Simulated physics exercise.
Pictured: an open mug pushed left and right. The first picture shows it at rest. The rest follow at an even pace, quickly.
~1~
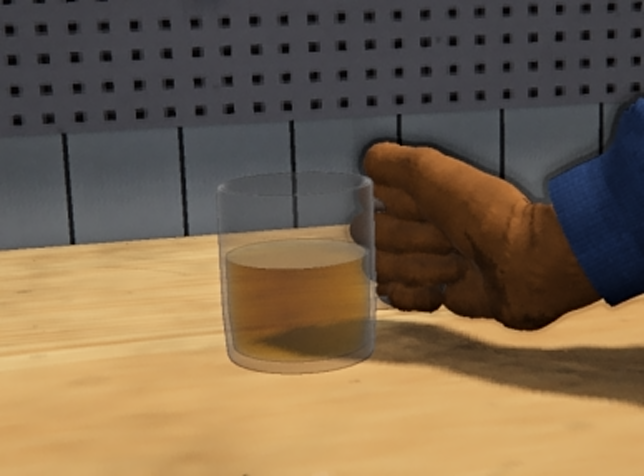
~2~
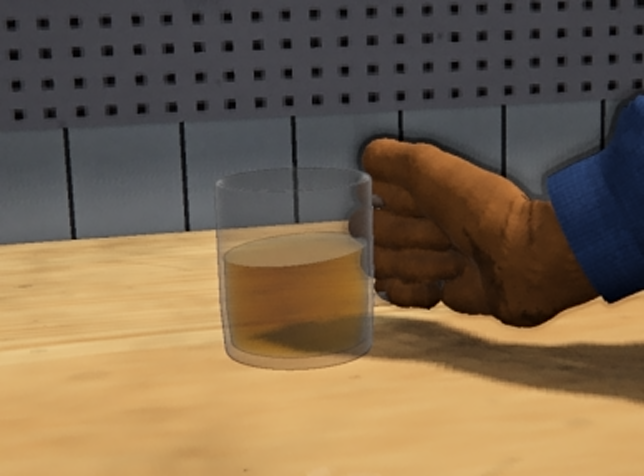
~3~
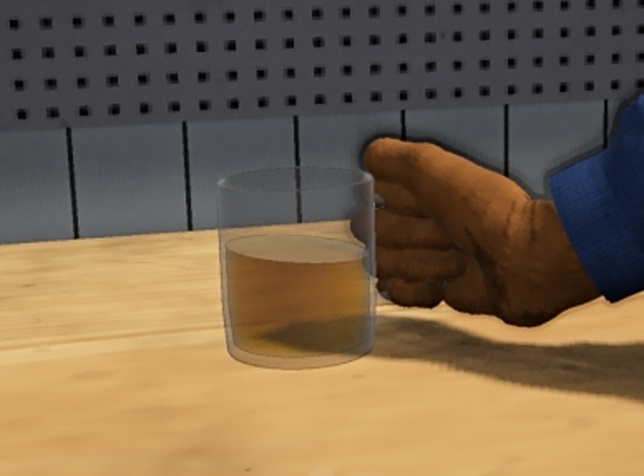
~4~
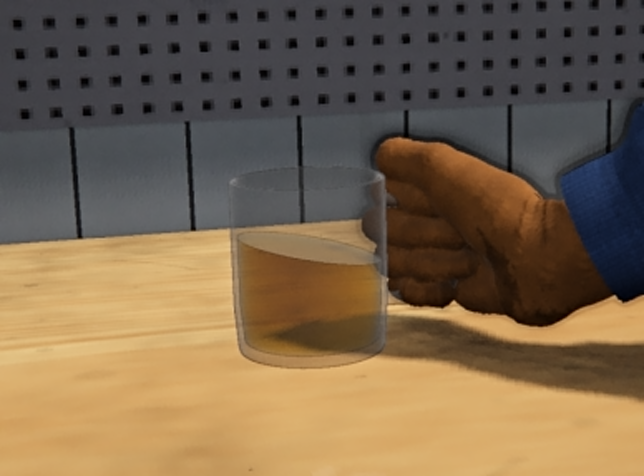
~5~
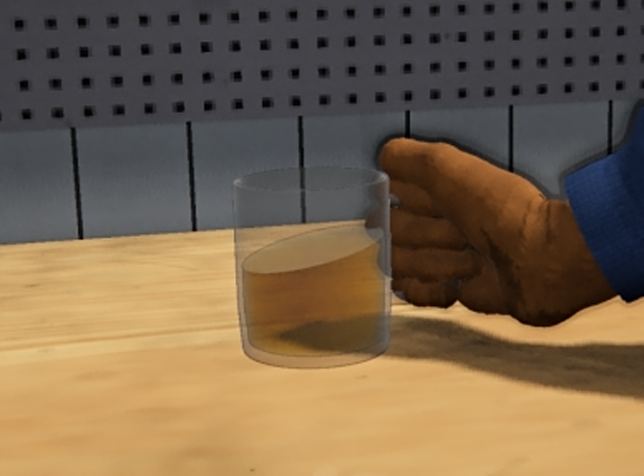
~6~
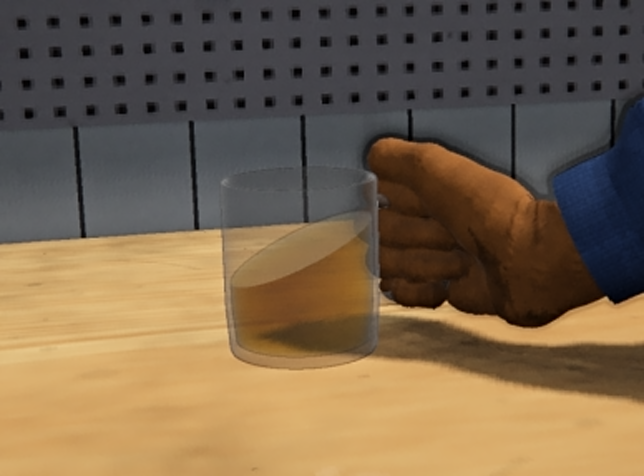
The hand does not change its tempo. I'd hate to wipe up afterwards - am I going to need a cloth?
I predict the liquid will partly end up outside.
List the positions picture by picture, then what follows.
In the first picture, mug (298, 263) about half full; at rest.
In the second picture, mug about half full, surface at (295, 250); surface a little higher on the right.
In the third picture, mug (298, 258) about half full; surface a little higher on the left.
In the fourth picture, mug about half full, surface at (309, 249); surface clearly higher on the left.
In the fifth picture, mug (314, 258) about half full; surface clearly higher on the right.
In the sixth picture, mug about half full, surface at (300, 250); surface much higher on the right.
Next, the highest wave so far goes over the rim.
Finally, the highest wave so far goes over the rim; some is on the top.
